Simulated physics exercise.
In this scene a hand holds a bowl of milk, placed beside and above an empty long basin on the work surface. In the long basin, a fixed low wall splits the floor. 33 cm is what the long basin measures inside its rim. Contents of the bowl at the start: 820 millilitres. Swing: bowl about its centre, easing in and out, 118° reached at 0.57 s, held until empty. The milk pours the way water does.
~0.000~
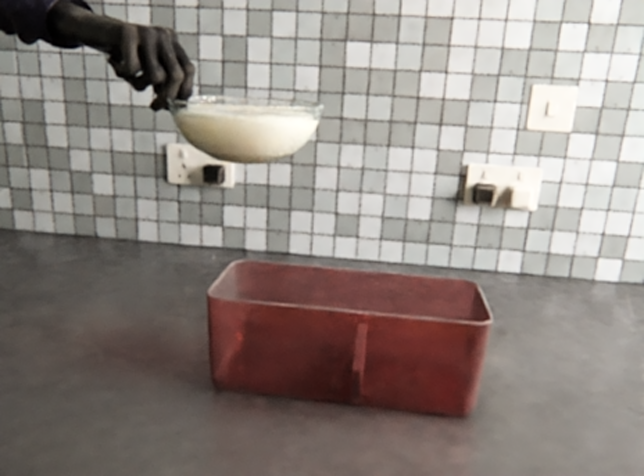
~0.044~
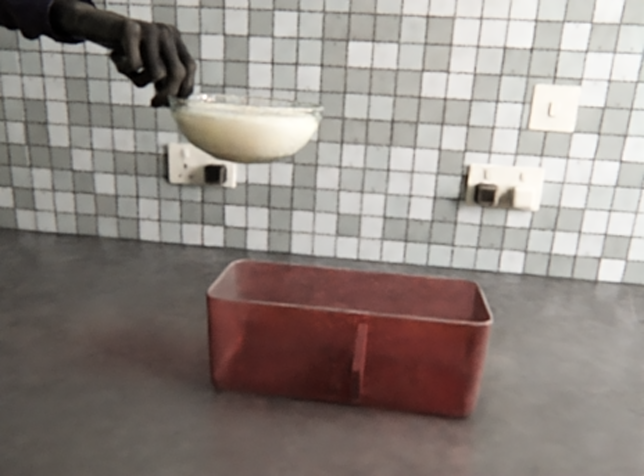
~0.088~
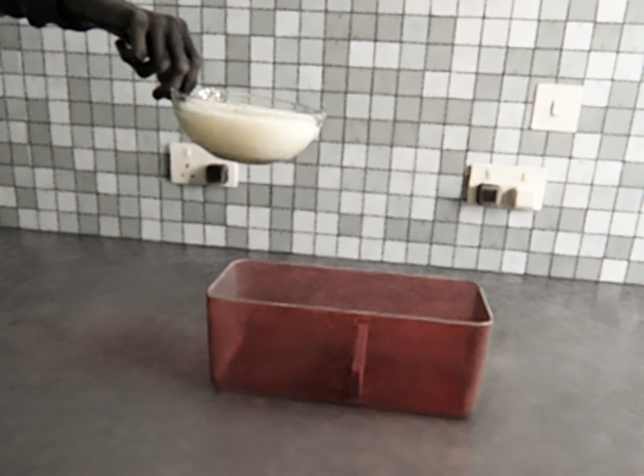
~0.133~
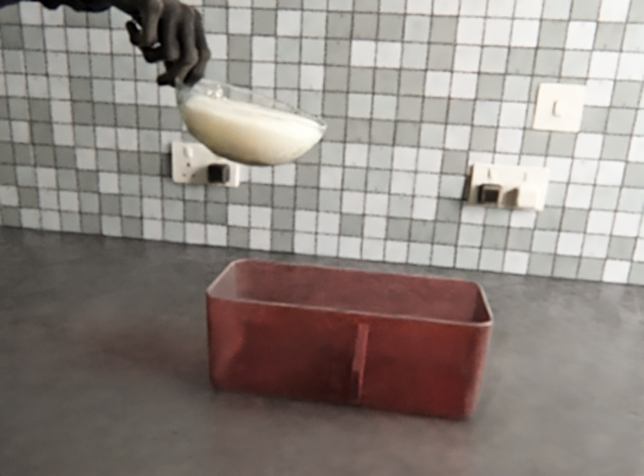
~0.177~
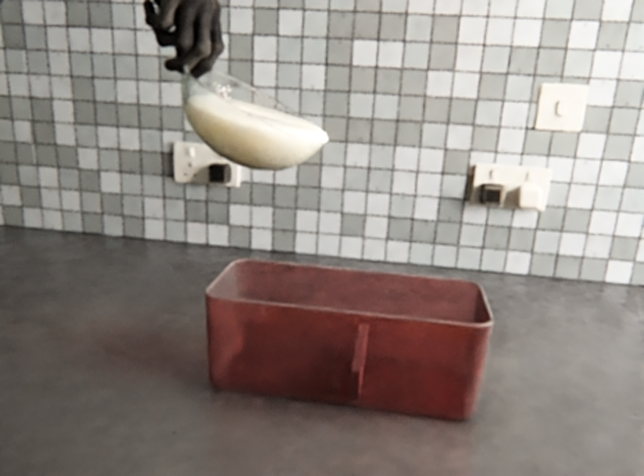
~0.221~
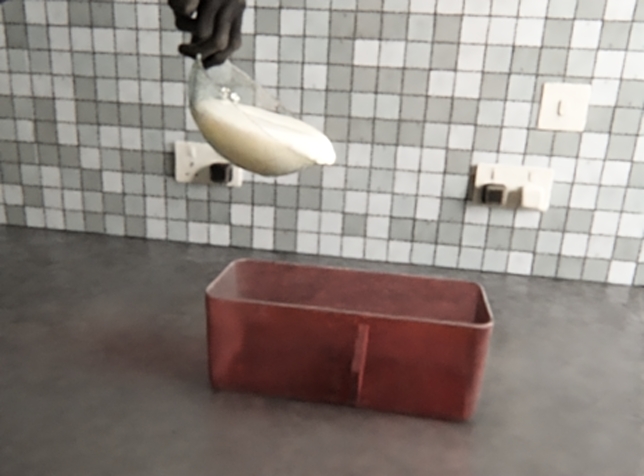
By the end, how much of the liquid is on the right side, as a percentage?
Around 35 percent.
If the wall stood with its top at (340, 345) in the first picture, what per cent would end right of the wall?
Then it comes to around 55 per cent.
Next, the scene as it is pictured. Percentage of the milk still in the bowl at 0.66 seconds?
Close to 0 in a hundred.
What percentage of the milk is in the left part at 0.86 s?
That share comes to around 50 in a hundred.
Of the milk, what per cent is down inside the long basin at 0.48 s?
Estimate - around 60 in a hundred parts.
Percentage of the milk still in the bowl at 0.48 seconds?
Remaining: Near 0 % of the total.
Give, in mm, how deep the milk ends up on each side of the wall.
I'd say close to 20 mm on the left, close to 16 mm on the right.
By 0.48 s the tilt is 110° and 0 per cent is still to pour, 30 is left of the wall and 29 right of it.
By 0.66 s the tilt is 118° and 0 per cent is still to pour, 51 is left of the wall and 29 right of it.
By 0.86 s the tilt is 118° and 0 per cent is still to pour, 50 is left of the wall and 34 right of it.
By 1.07 s the tilt is 118° and 0 per cent is still to pour, 53 is left of the wall and 35 right of it.
At rest 53 per cent lies left of the wall, 35 right of it and 12 outside.
